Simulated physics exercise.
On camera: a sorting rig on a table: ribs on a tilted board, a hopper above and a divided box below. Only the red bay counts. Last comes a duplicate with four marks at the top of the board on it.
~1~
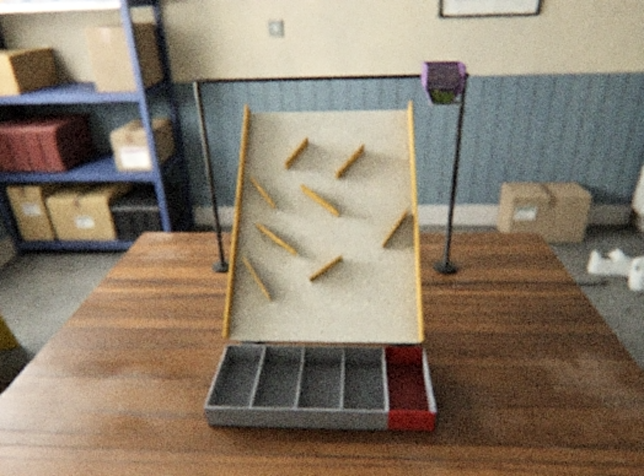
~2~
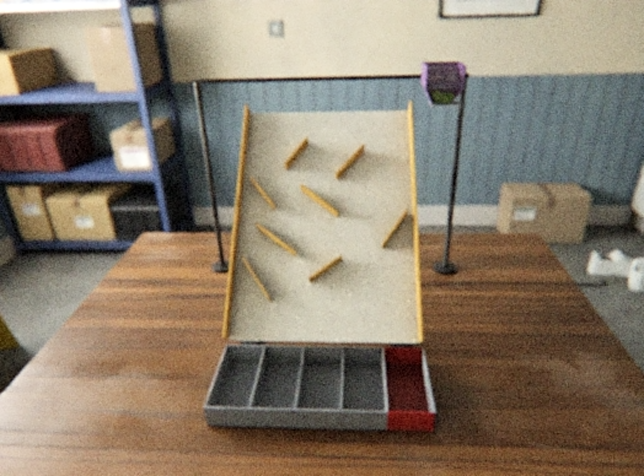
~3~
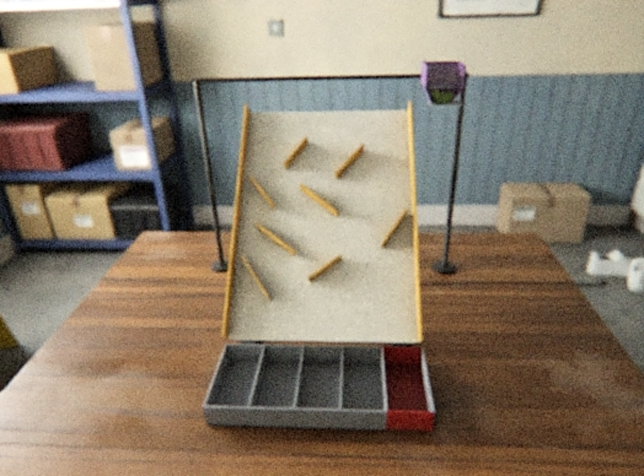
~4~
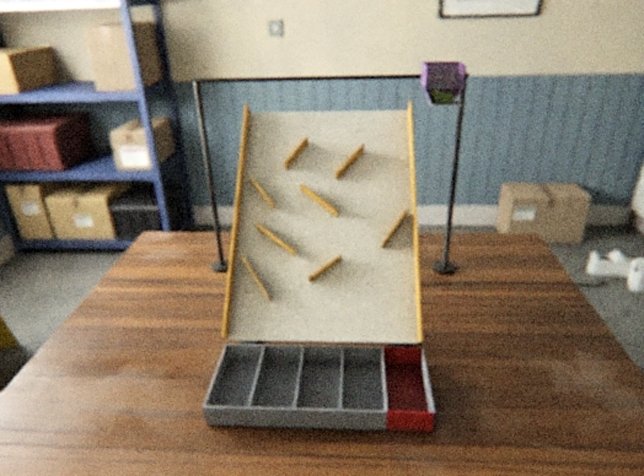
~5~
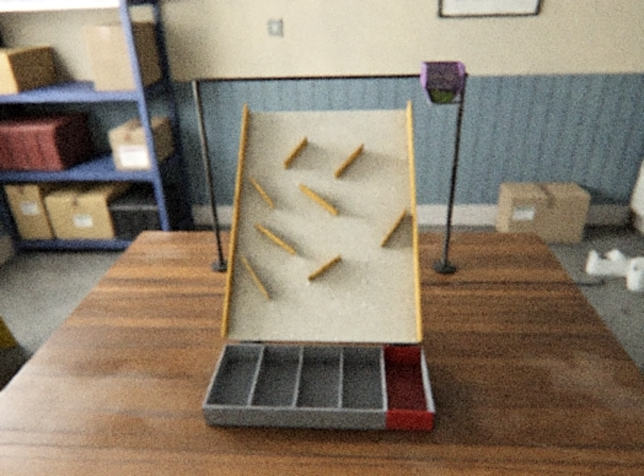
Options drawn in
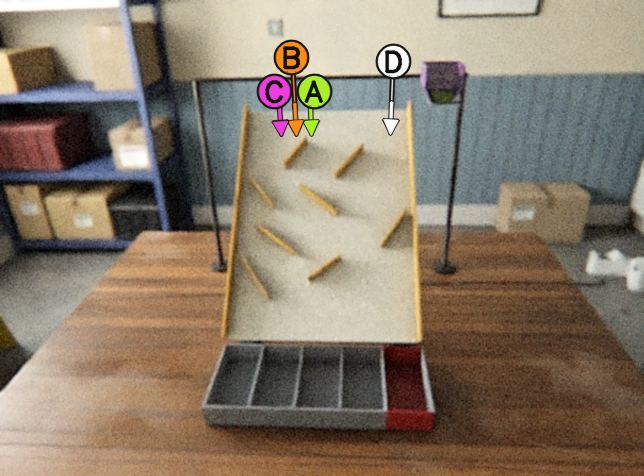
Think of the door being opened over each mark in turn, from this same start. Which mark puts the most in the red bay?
A.
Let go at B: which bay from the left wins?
The second.
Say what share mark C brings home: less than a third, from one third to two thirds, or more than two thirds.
Mark C gives less than a third.
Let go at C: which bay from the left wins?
The second from the left.
On the marked copy, mark A meets the board at (311, 130); mark B meets the board at (296, 130); mark C meets the board at (281, 130); mark D meets the board at (390, 129).
With A, about a third in the red bay, about half in other bays, a small part outside the box.
With B, a small part in the red bay, nearly all in other bays.
With C, none in the red bay, all in other bays.
With D, about a quarter in the red bay, about two thirds in other bays, a small part outside the box.
